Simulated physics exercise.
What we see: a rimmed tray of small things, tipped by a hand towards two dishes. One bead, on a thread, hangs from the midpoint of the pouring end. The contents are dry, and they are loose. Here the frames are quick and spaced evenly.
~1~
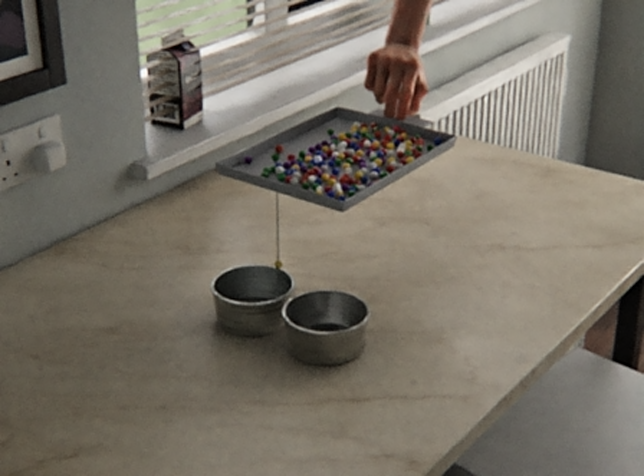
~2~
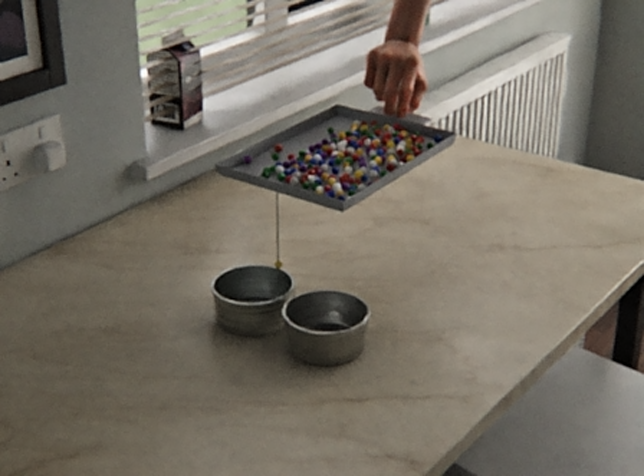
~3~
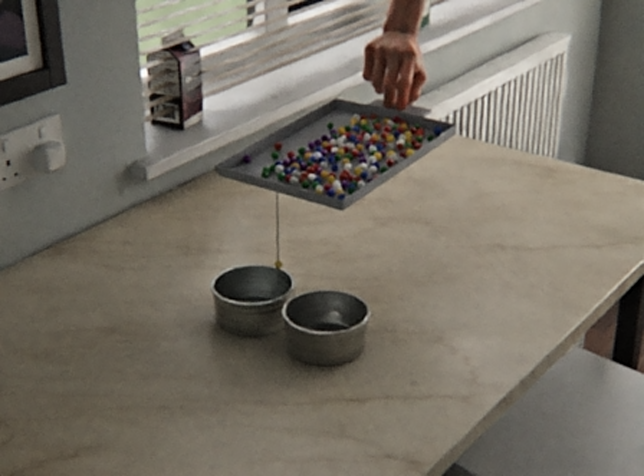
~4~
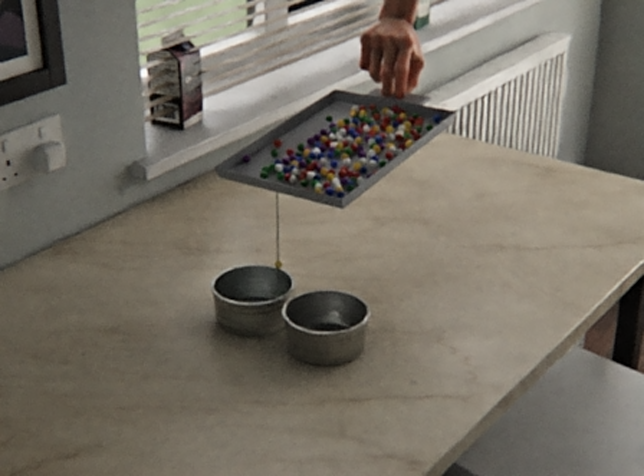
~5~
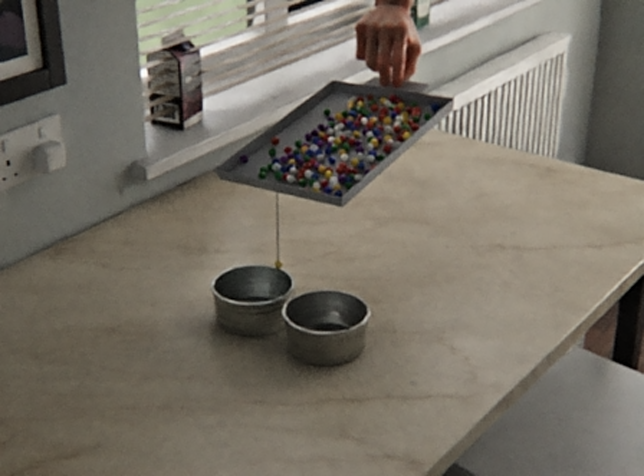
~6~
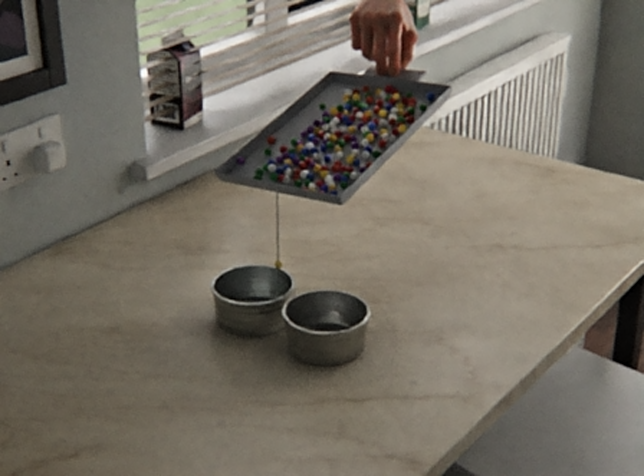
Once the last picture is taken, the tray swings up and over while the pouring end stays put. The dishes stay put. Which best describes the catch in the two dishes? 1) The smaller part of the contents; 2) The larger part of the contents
Option 1: The smaller part of the contents.
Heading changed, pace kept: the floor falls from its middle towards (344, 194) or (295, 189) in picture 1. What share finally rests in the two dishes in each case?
70 % and 80 %.
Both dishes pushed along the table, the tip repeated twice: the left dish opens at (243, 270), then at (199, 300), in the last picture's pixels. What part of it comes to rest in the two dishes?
It would be near 60 per cent first and near 10 per cent second.
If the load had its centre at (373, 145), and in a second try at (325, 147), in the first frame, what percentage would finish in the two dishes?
About 20 and 30 per cent.
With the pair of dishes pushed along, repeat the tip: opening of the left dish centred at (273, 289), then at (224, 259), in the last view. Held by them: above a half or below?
The pair would catch the lesser share the first time and the greater share the second time.
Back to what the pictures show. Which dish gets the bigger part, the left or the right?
The one you want is the left of the two.
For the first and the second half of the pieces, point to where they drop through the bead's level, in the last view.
The early half goes through (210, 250), the late half through (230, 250).
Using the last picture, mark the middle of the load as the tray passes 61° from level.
At about (249, 176).
Shortly afterwards, tray tipped steeply; the bulk on the tray; a little in the left dish; a little outside both; a little in the air.
Next, tray tipped right over; only a few on the tray; near a third in the left dish; near two thirds outside both; a little in the air.
Some moments later, tray tipped past a quarter turn; near a third in the left dish; near two thirds outside both.
In the end, tray tipped past a quarter turn; none at all in the right dish; near a third in the left dish; near two thirds outside both.
